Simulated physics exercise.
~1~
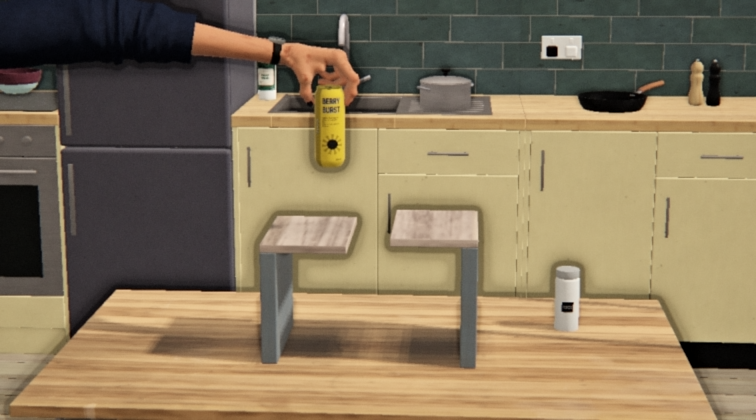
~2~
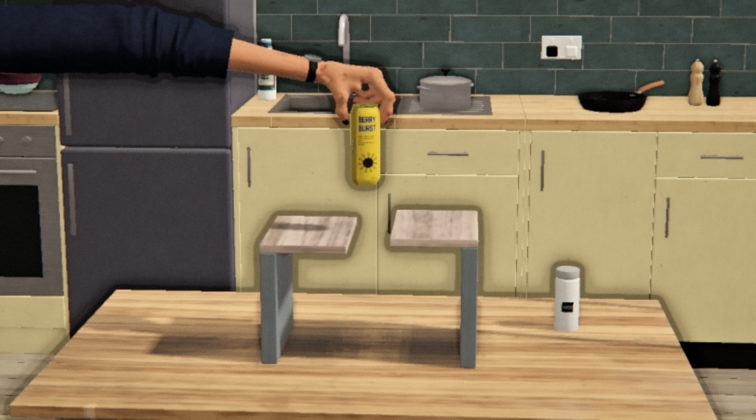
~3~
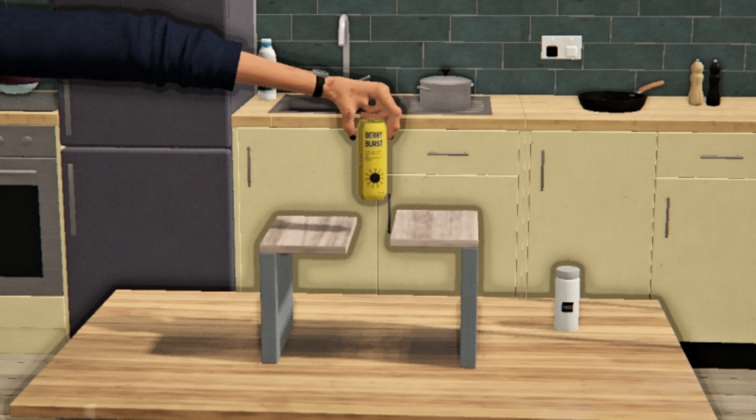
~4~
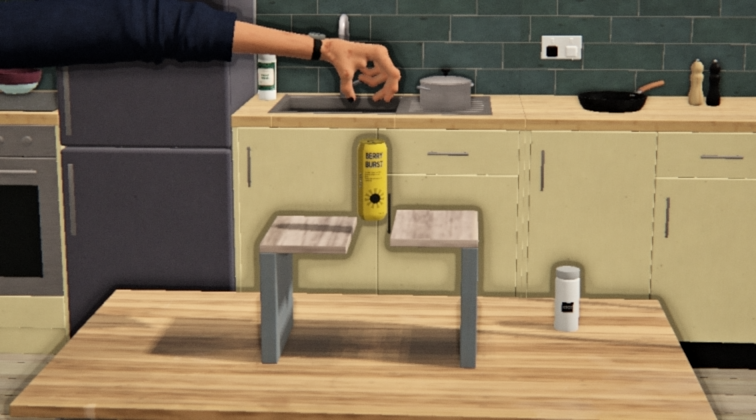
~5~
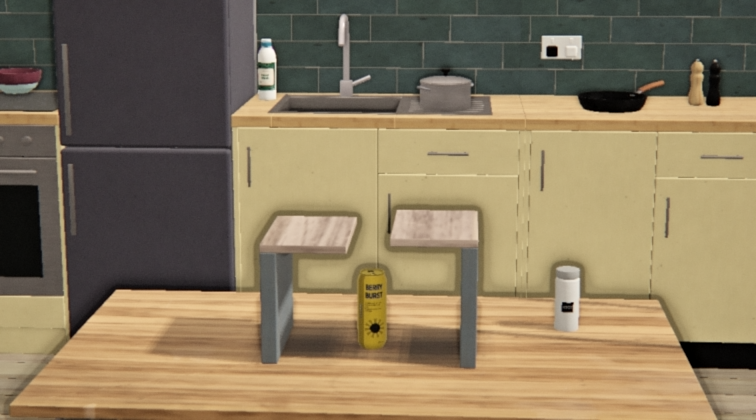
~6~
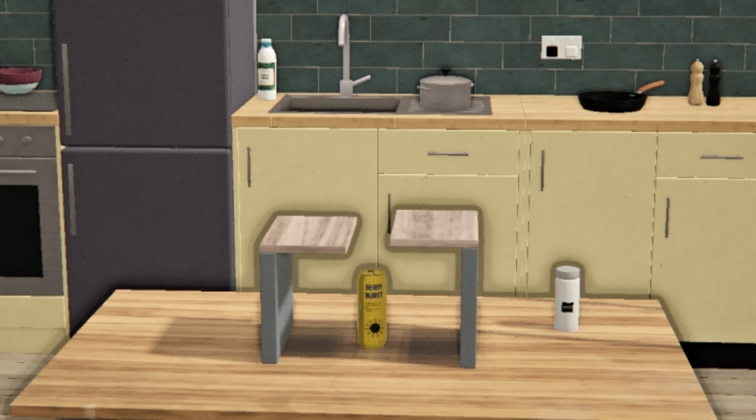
In a kitchen with pale yellow cupboards and dark green tiles, a still view looks across a wooden table. Two small supports with wooden tops and grey legs stand slightly apart on it, with a white shaker to their right. A hand reaching in from the left holds a yellow can upright, carries it right and lowers it over the gap. The fingers let go and the hand draws back as the can drops. It passes between the tops and ends upright on the table between the supports, while the shaker stays put.
